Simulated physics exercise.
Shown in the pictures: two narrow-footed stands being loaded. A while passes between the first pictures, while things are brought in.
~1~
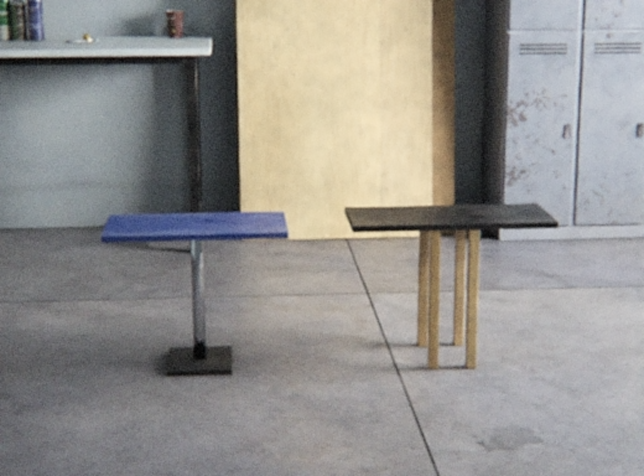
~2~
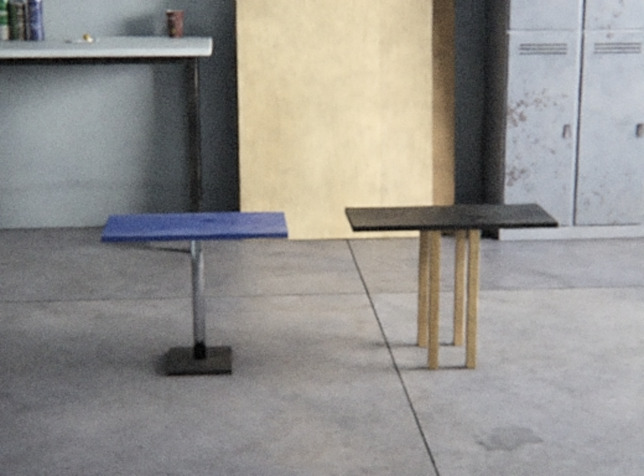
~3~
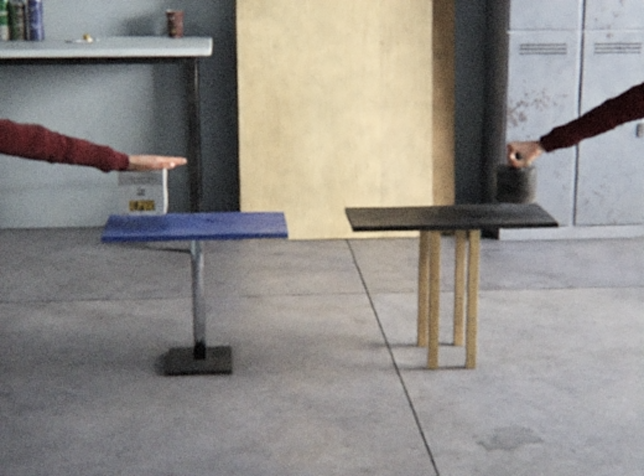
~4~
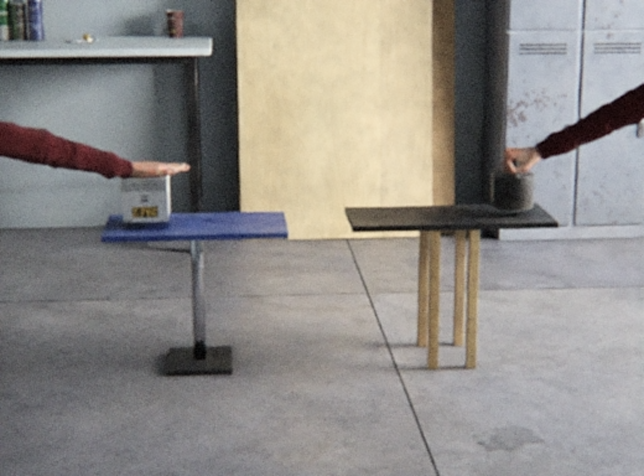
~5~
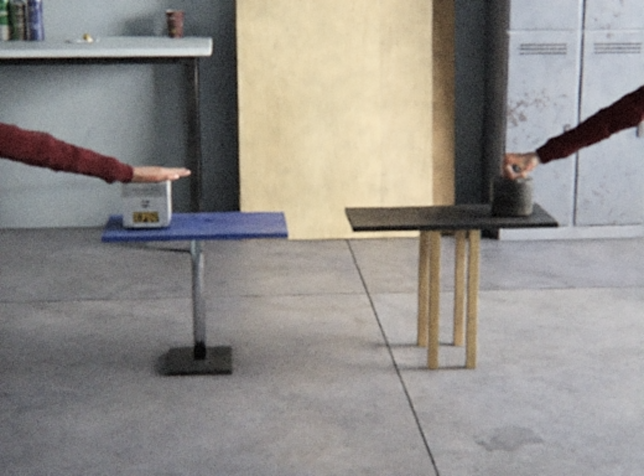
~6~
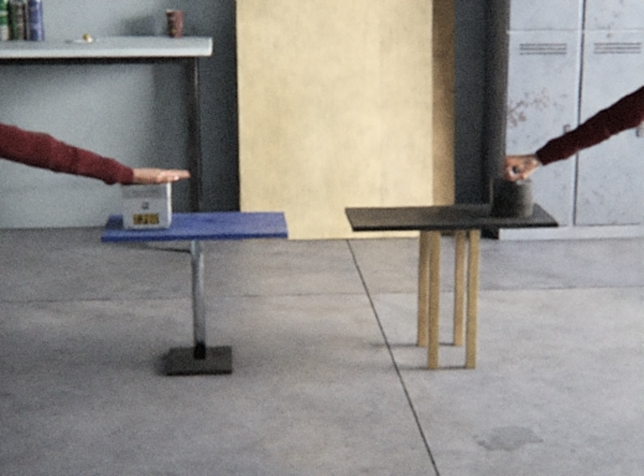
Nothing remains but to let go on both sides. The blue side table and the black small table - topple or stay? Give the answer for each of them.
Blue side table - stay; black small table - topple.
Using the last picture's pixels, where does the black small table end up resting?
(586, 268).
Then, 0.58 s past the last view, blue side table at rest near (196, 226); black small table leaning 35° off how it started near (530, 229).
Finally, the blue side table keeps steady, near (196, 226); the black small table goes over, near (586, 268).
